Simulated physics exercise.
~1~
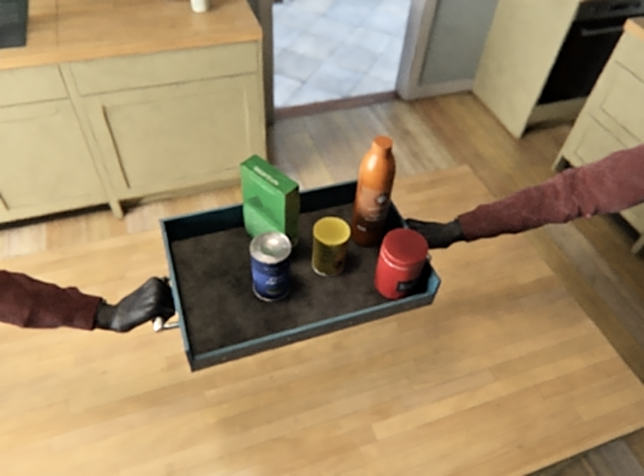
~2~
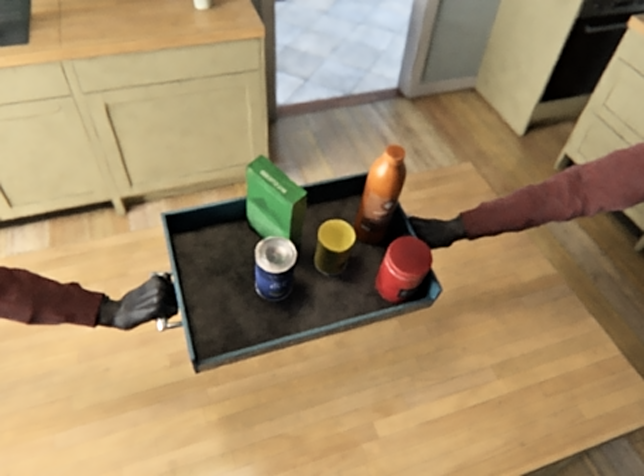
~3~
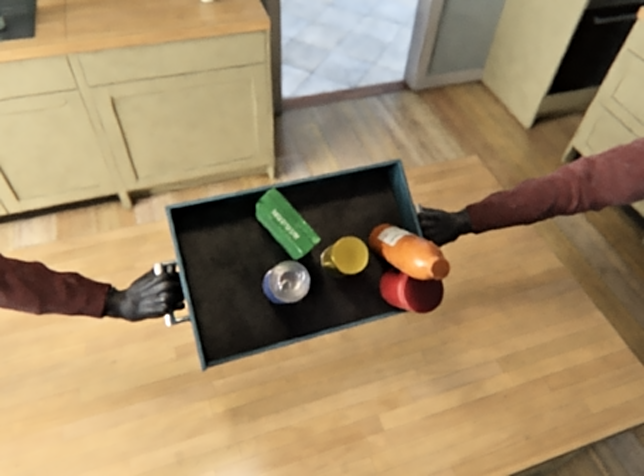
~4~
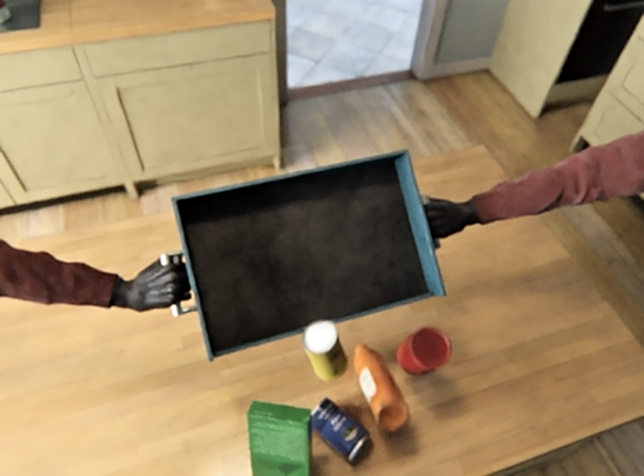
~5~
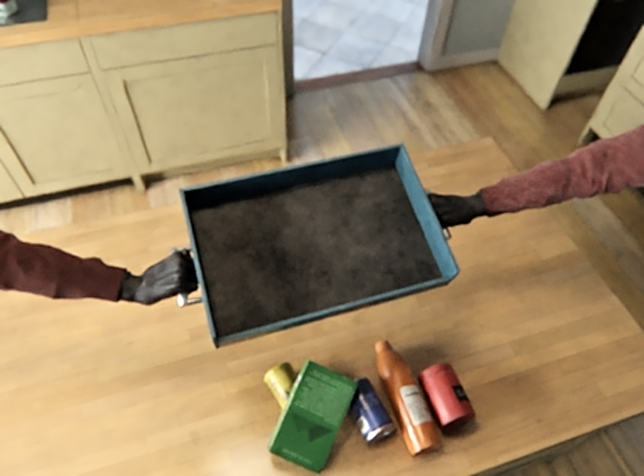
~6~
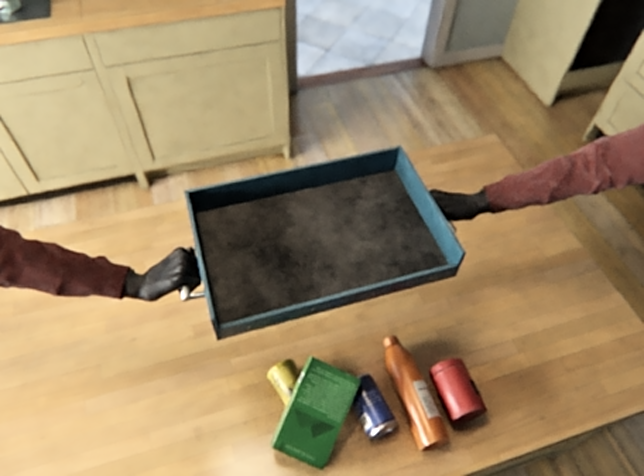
A deep crate held by two gloved hands tipped toward the near side, and the green packet, orange bottle, blue and yellow tins and red jar leaned, then tumbled out; the crate tilted back, leaving them all lying on the wooden table.
